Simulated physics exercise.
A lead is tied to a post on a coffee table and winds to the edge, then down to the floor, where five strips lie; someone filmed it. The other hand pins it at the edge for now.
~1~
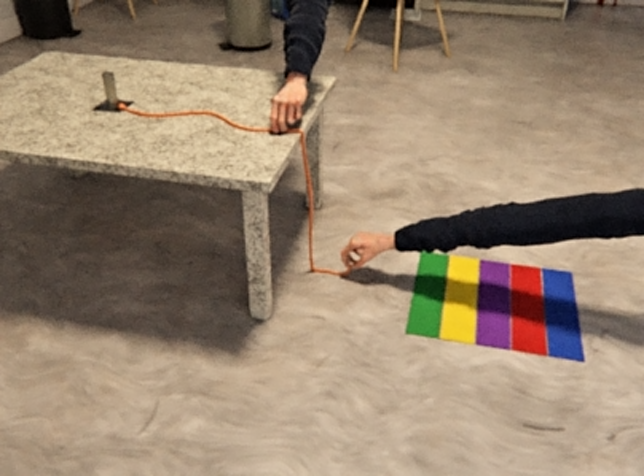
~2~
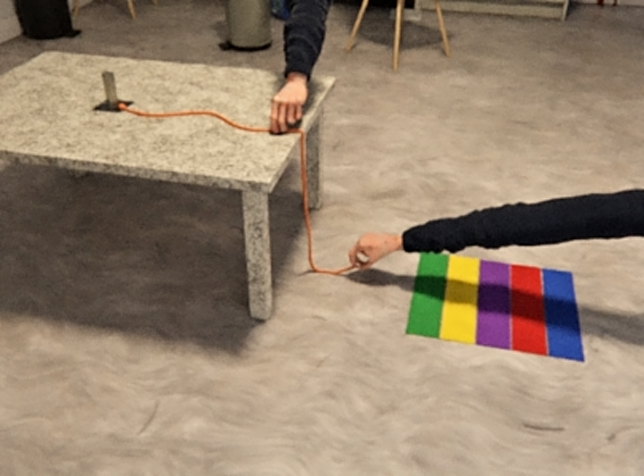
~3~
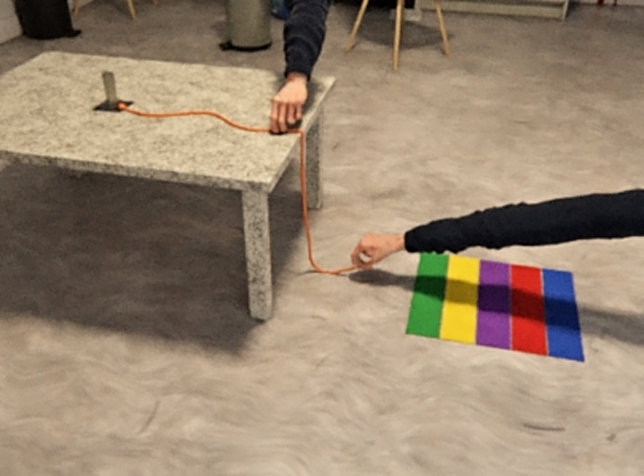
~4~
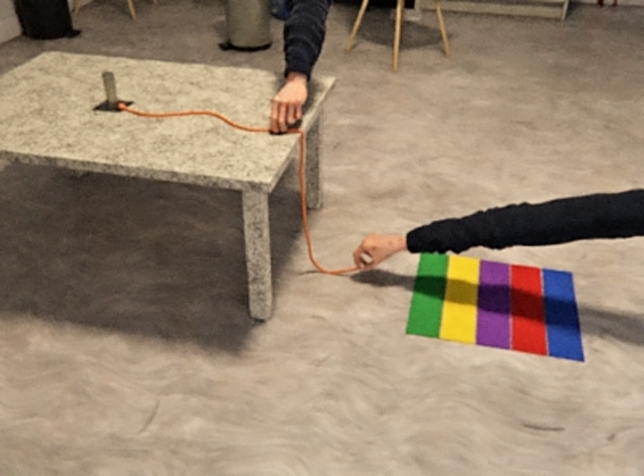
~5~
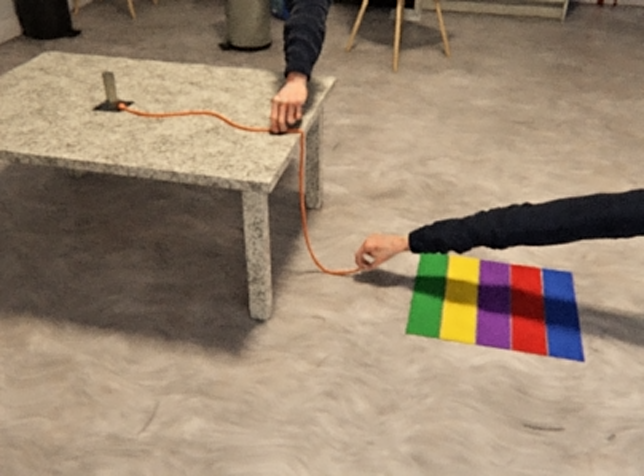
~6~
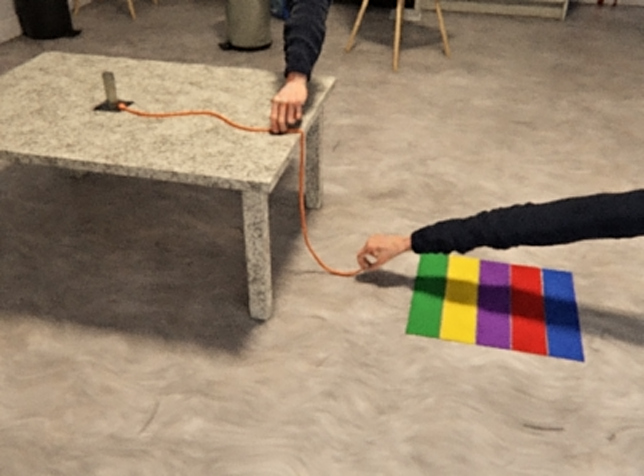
A hand on the right draws an orange cord's end slightly right, then barely moves.
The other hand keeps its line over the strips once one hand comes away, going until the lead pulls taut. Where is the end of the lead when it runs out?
Above the yellow strip.
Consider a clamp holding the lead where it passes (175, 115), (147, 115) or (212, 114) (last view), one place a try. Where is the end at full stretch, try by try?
Near (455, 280), (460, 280) and (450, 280).
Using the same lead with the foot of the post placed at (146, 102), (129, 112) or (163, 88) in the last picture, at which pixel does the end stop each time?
Somewhere near (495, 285), (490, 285) and (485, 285), in that order.
Soon after, end near (400, 272); short of the strips.
After that, end near (439, 278); over green.
At the stop, end near (463, 281); over yellow. It gets as far as the yellow strip.
